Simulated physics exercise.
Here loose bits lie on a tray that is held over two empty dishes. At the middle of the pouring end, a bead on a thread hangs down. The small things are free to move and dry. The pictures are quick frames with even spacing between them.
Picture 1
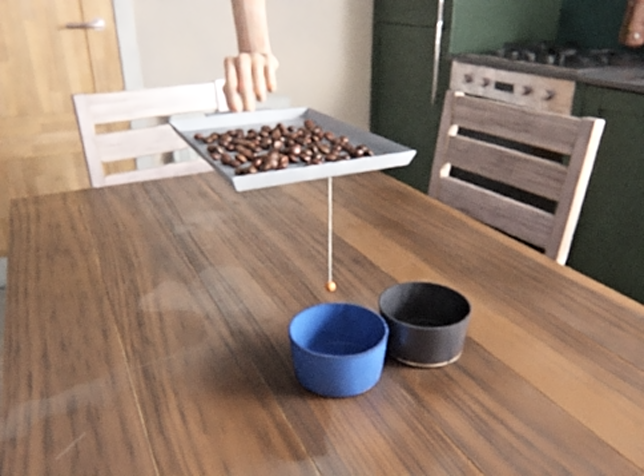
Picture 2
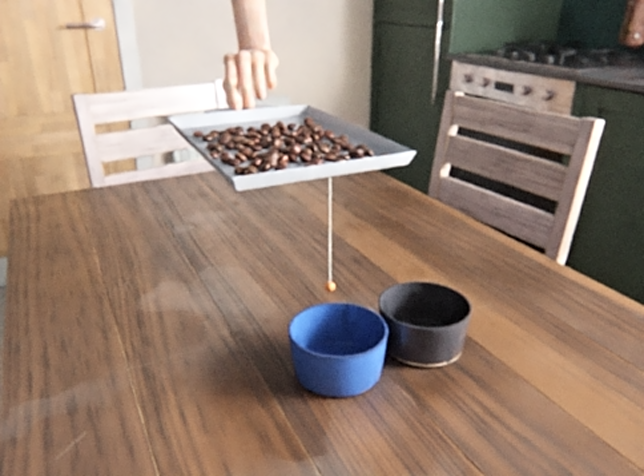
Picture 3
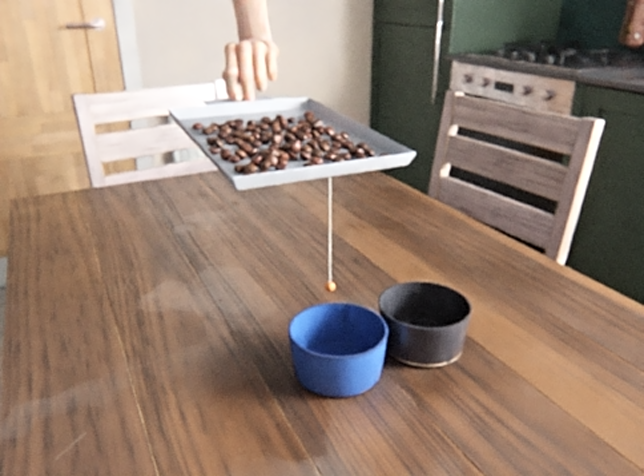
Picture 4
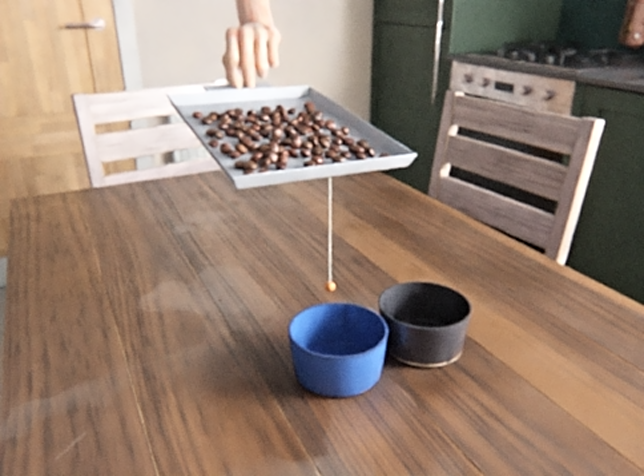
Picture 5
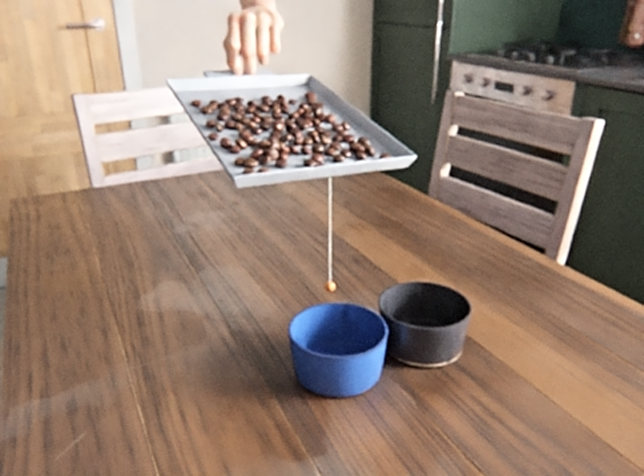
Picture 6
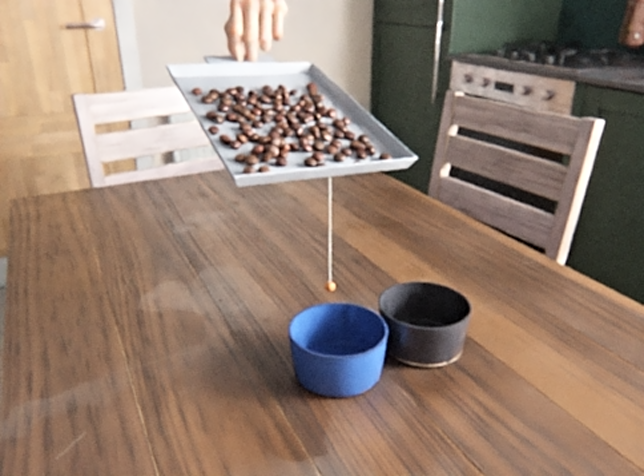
At a wooden kitchen table, a hand holds a gray tray of small brown pieces above a blue dish and a black dish, then gradually raises the far side, tilting the tray while the bead on its thread stays still.
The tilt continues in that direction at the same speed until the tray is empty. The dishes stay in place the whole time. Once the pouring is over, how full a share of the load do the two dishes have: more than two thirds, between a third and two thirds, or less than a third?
So the dishes end up with above two thirds of the load.
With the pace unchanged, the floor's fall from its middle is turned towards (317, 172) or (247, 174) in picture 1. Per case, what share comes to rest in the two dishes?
Lab note: Try one about 70 %, try two about 0 %.
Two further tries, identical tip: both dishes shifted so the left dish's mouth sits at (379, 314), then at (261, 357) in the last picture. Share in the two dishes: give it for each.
70 %, then 50 %.
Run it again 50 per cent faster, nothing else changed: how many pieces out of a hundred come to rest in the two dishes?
It would come out near 80 per cent.
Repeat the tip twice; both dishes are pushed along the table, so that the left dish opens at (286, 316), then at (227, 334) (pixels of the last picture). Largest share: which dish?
With the first placement it's the one to the right, with the second it's the one to the right.
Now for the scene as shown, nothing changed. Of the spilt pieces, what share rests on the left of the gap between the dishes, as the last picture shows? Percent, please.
80 %, near enough.
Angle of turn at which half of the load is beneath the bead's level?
Roughly 85°.
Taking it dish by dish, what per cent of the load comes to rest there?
Left dish keeps 40 %, right dish keeps 50 %.
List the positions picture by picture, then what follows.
Corners of the pouring end at (237, 176) and (408, 151), level; middle of the load at (290, 145), flat chocolate drops; left dish at (362, 372); right dish at (451, 343); bead on its thread at (330, 287), in the first picture.
Corners of the pouring end at (237, 176) and (408, 151), level; middle of the load at (290, 144), in the second picture.
Corners of the pouring end at (237, 175) and (408, 152), tipped barely, lowest at the right corner; middle of the load at (290, 140), in the third picture.
Corners of the pouring end at (237, 174) and (409, 153), tipped a little, lowest at the right corner; middle of the load at (290, 134), in the fourth picture.
Corners of the pouring end at (238, 174) and (409, 154), tipped a little, lowest at the right corner; middle of the load at (278, 129), in the fifth picture.
Corners of the pouring end at (239, 173) and (410, 156), tipped clearly, lowest at the right corner; middle of the load at (292, 122); left dish at (362, 372); right dish at (451, 343), in the sixth picture.
Soon after the last picture, tray tipped steeply; most on the tray; a small part in the air.
A little later, tray tipped right over; a small part on the tray; about a third in the left dish; about a third in the right dish; a small part outside both; a small part in the air.
Later still, tray tipped past a quarter turn; about half in the left dish; about half in the right dish; a small part outside both.
At rest, tray tipped past a quarter turn; about half in the left dish; about half in the right dish; a small part outside both.
